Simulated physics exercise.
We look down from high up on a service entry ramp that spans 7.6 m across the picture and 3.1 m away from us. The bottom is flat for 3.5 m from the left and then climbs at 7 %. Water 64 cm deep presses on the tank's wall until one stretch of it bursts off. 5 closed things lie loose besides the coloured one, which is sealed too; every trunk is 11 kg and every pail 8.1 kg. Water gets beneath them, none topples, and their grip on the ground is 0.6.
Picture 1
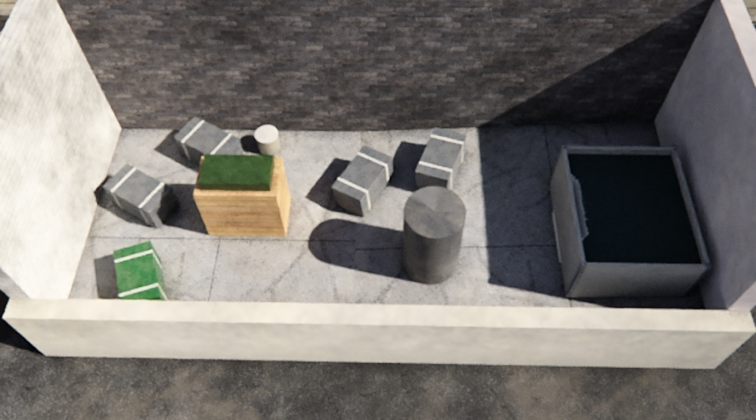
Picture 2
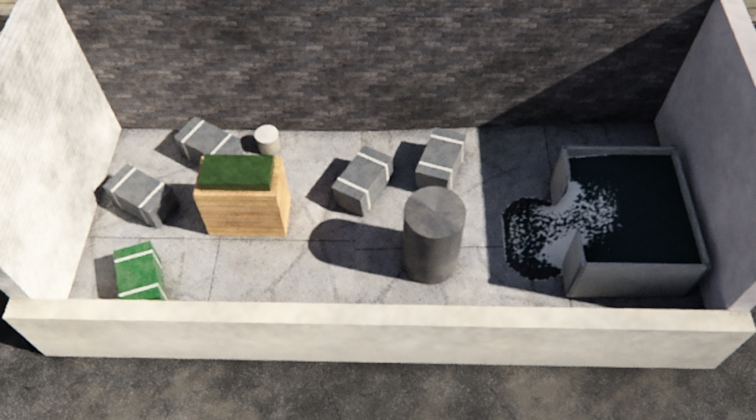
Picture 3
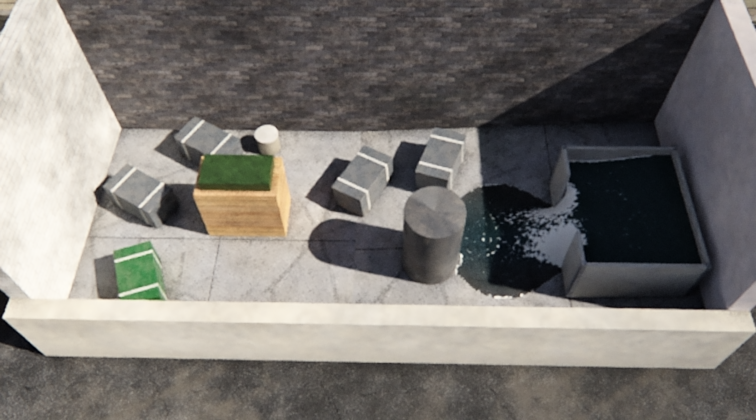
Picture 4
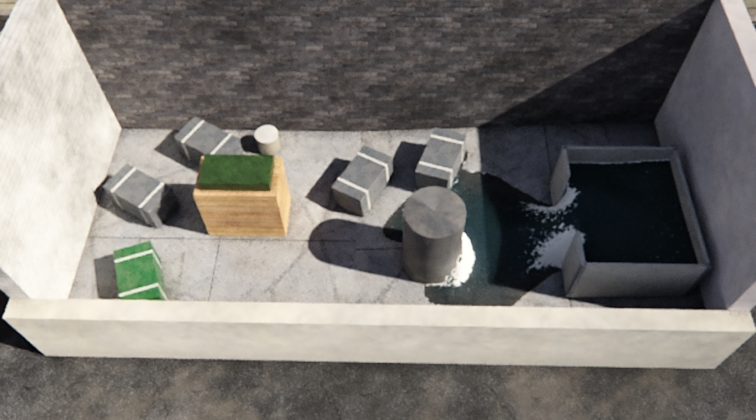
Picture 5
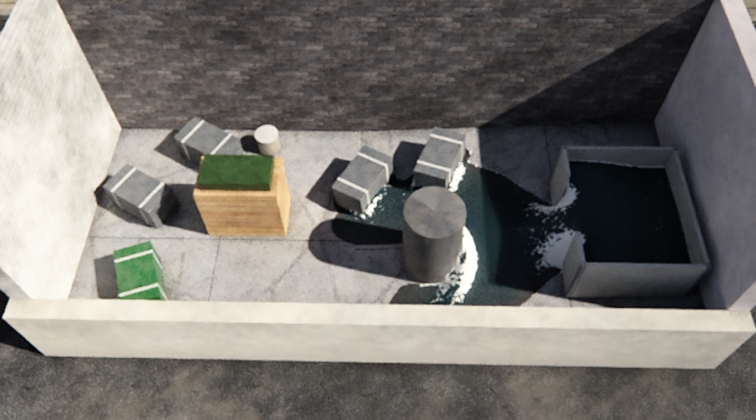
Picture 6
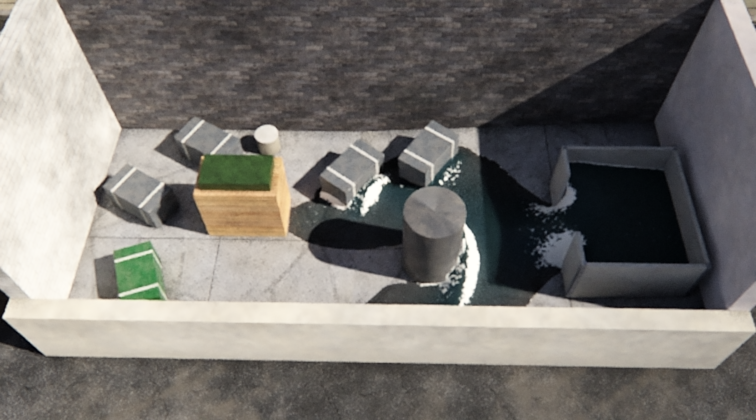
The clip opens on a walled ramp with grey trunks, a green trunk, a small pale pail, a grass-topped block and a grey cylinder, beside a tank of dark water at right. Water pours out leftward, spreads around the cylinder, then reaches the two nearest grey trunks and shifts them slightly left.
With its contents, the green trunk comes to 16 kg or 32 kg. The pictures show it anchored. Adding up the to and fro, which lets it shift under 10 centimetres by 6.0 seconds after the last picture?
Neither suffices.
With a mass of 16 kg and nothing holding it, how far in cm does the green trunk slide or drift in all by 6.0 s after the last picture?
Close to 200 centimetres all told.
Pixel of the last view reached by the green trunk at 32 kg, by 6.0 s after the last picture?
(190, 279).
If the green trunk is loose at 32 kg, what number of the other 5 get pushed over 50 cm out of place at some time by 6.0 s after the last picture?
The number is 5.
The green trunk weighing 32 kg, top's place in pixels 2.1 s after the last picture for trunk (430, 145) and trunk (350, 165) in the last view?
They end up about (210, 146) and (142, 169) in the last view.
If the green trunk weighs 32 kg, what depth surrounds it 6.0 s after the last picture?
Around 12 cm.
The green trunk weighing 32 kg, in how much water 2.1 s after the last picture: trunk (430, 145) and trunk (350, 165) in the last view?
First about 8 cm, second about 9 cm.
Then, 0.4 s after the last picture the green trunk would be 0 cm from its start with 16 kg and 0 cm from its start with 32 kg; 0 cm of water round it then.
Then, 2.1 s after the last picture the green trunk would be 72 cm from its start with 16 kg and 41 cm from its start with 32 kg; 6 cm of water round it then.
Then, 3.9 s after the last picture the green trunk would be 51 cm from its start with 16 kg and 44 cm from its start with 32 kg; 18 cm of water round it then.
Then, 6.0 s after the last picture the green trunk would be 59 cm from its start with 16 kg and 68 cm from its start with 32 kg; 12 cm of water round it then.
